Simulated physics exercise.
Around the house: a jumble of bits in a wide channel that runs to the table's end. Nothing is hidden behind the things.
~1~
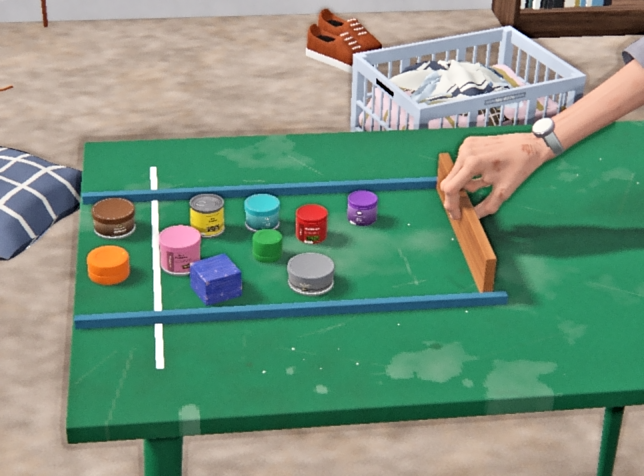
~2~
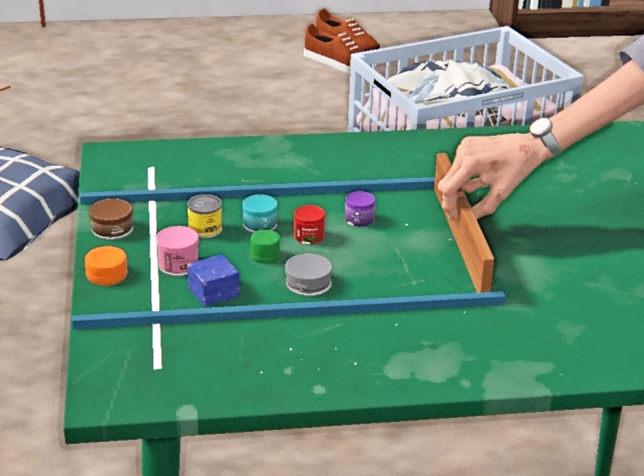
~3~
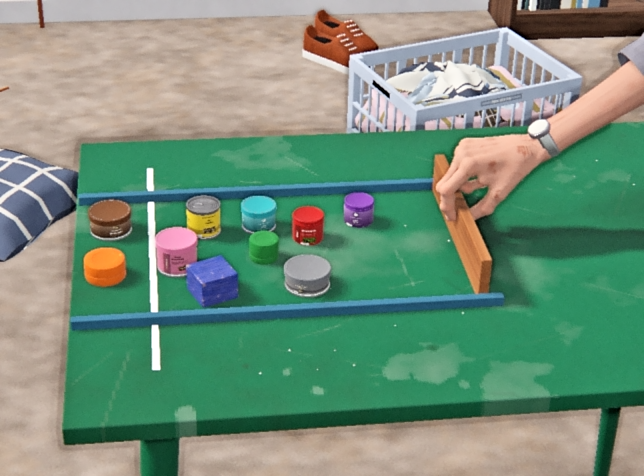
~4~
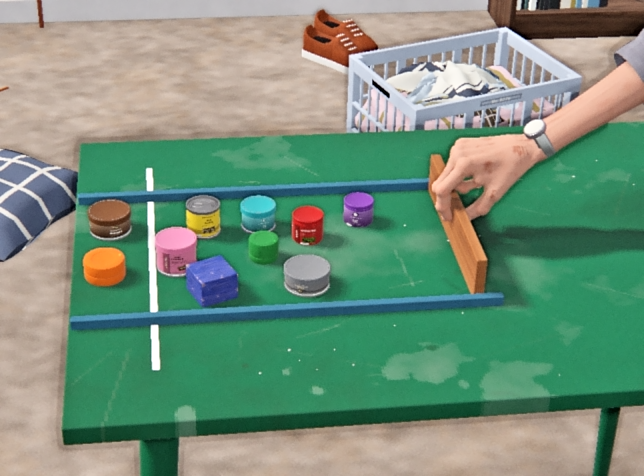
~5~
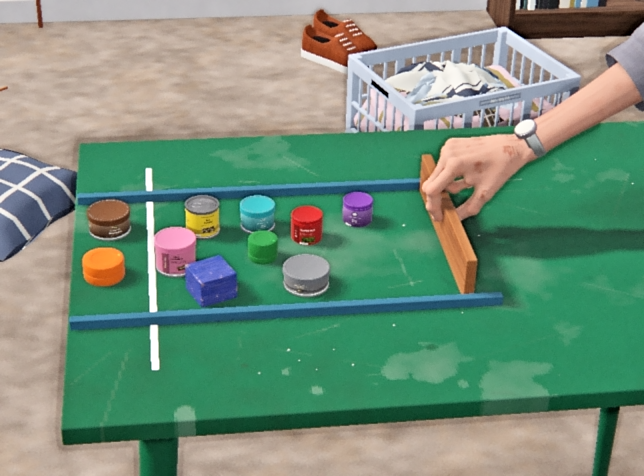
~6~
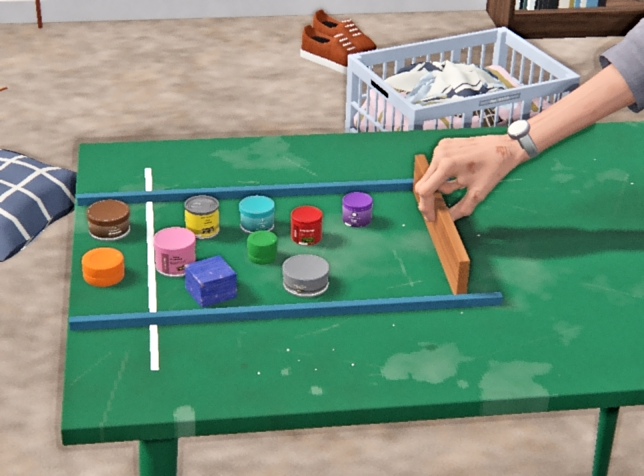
In a carpeted room, seen from slightly above, a green table carries a channel between two blue strips, with orange shoes and a laundry basket behind. Brown and orange containers sit left of a white line, with pink, yellow, blue, teal, green, red, grey and purple pieces to its right. A hand wearing a watch slides a wooden board a short way left while the pieces stay put and the view shifts very slightly.
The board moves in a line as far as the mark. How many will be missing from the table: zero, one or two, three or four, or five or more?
Here the number that fall off is one or two.
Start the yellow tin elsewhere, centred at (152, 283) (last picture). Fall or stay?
The yellow tin goes over.
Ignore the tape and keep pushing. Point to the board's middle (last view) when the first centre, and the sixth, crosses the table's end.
Its middle is around (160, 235) and later (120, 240).
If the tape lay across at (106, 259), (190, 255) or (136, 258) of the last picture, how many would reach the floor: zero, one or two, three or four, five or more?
Taking them in turn, five or more; none at all; one or two.
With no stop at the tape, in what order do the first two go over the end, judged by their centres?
In order: The orange lid, the brown tin.
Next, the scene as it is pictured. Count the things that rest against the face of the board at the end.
That makes 4.
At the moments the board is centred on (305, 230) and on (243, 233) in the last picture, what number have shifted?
By then 4, and 7.
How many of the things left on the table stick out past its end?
Overhanging: 3.
Early on, none off yet; orange lid at rest near (103, 267); brown tin at rest near (109, 221); pink pot at rest near (175, 253).
Finally, the number that fall off is one or two; lost, orange lid.
